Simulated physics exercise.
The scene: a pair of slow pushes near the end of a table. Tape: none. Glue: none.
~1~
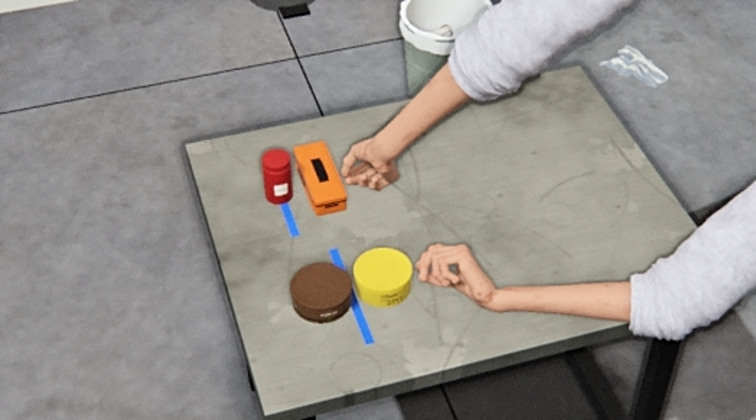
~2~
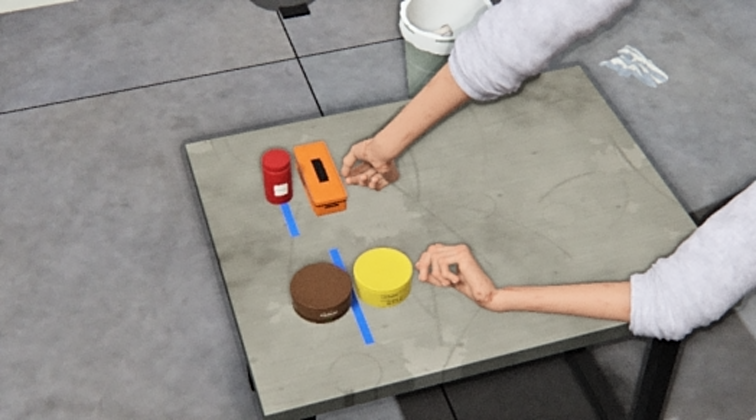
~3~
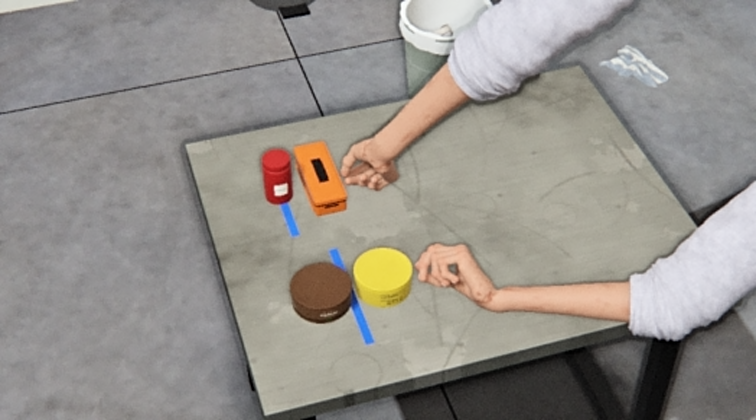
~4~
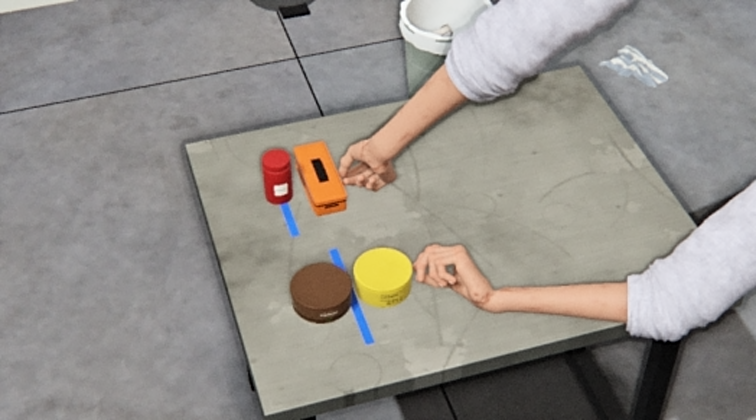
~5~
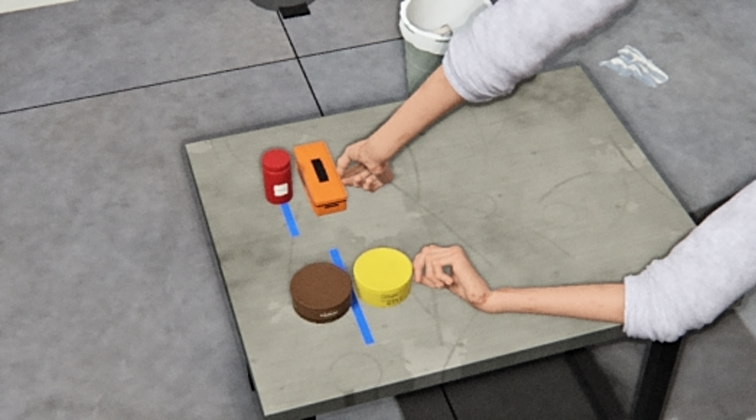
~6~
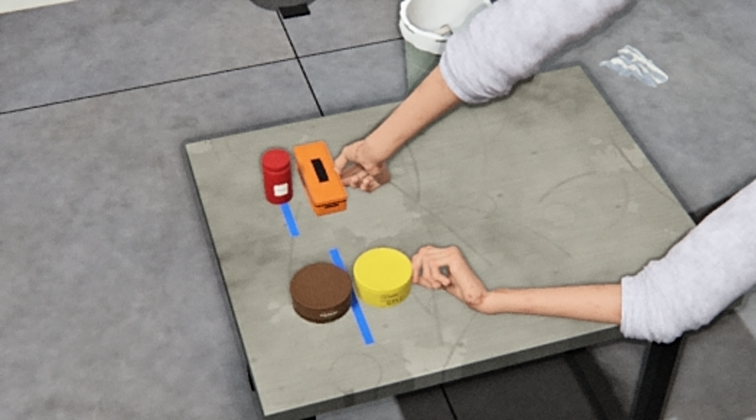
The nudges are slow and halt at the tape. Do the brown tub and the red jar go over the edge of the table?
The brown tub: No, it stays; the red jar: No, it stays.
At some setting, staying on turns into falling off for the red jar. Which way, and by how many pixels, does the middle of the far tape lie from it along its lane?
It takes a move of roughly 28 pixels to the left.
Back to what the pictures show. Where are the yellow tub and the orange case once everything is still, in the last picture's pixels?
Taking them in turn, it's (318, 293) followed by (260, 191).
Then, 0.96 s after the last picture, brown tub moved a little near (291, 301); red jar moved about its own width near (257, 181).
At rest, the brown tub remains on top, near (259, 308); the red jar remains on top, near (229, 187).
